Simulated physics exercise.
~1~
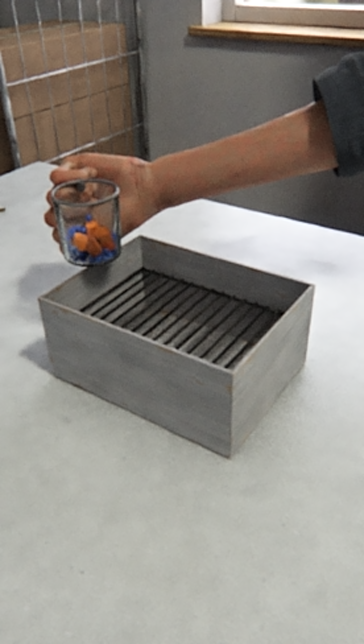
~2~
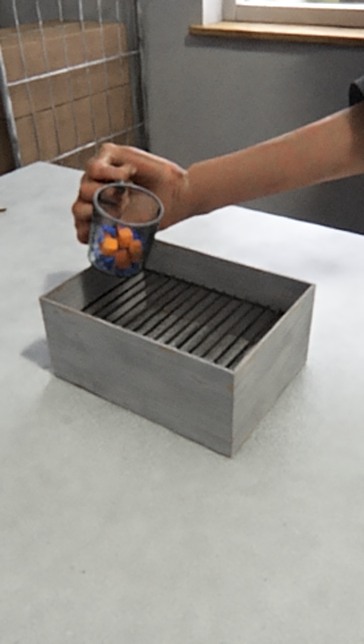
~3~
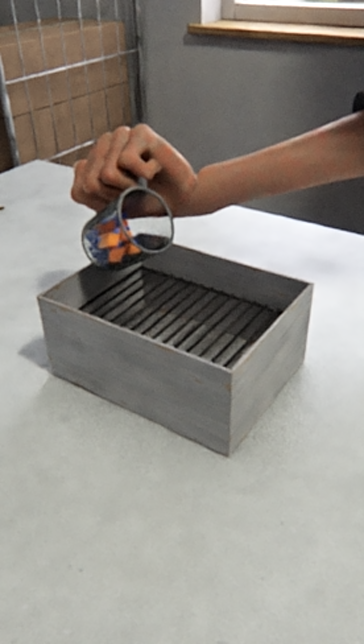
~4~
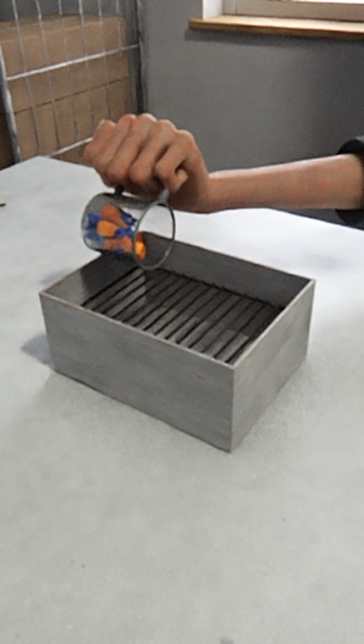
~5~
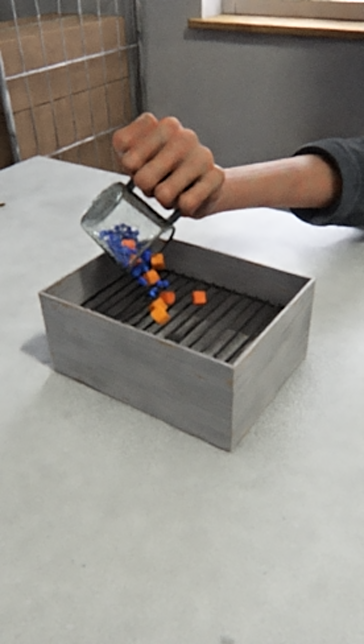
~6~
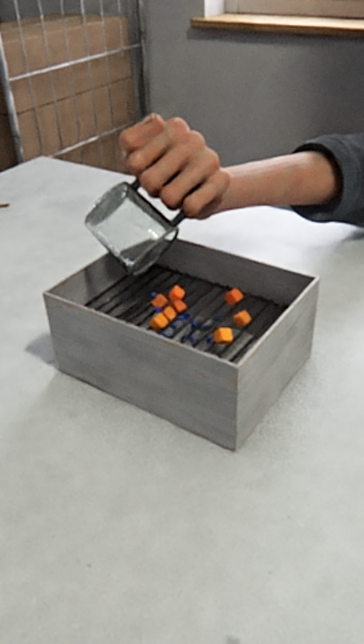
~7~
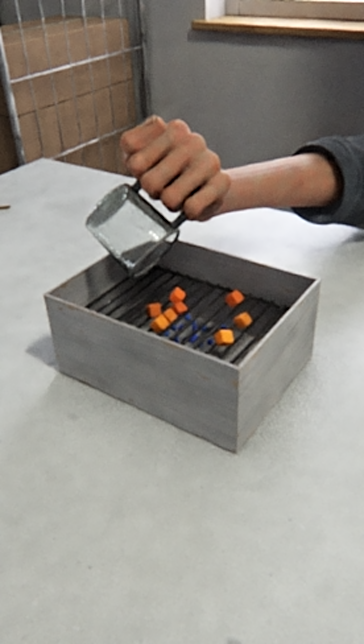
On a pale tabletop, a hand tips a clear cup over a slatted box, orange cubes staying on top, blue bits falling through.
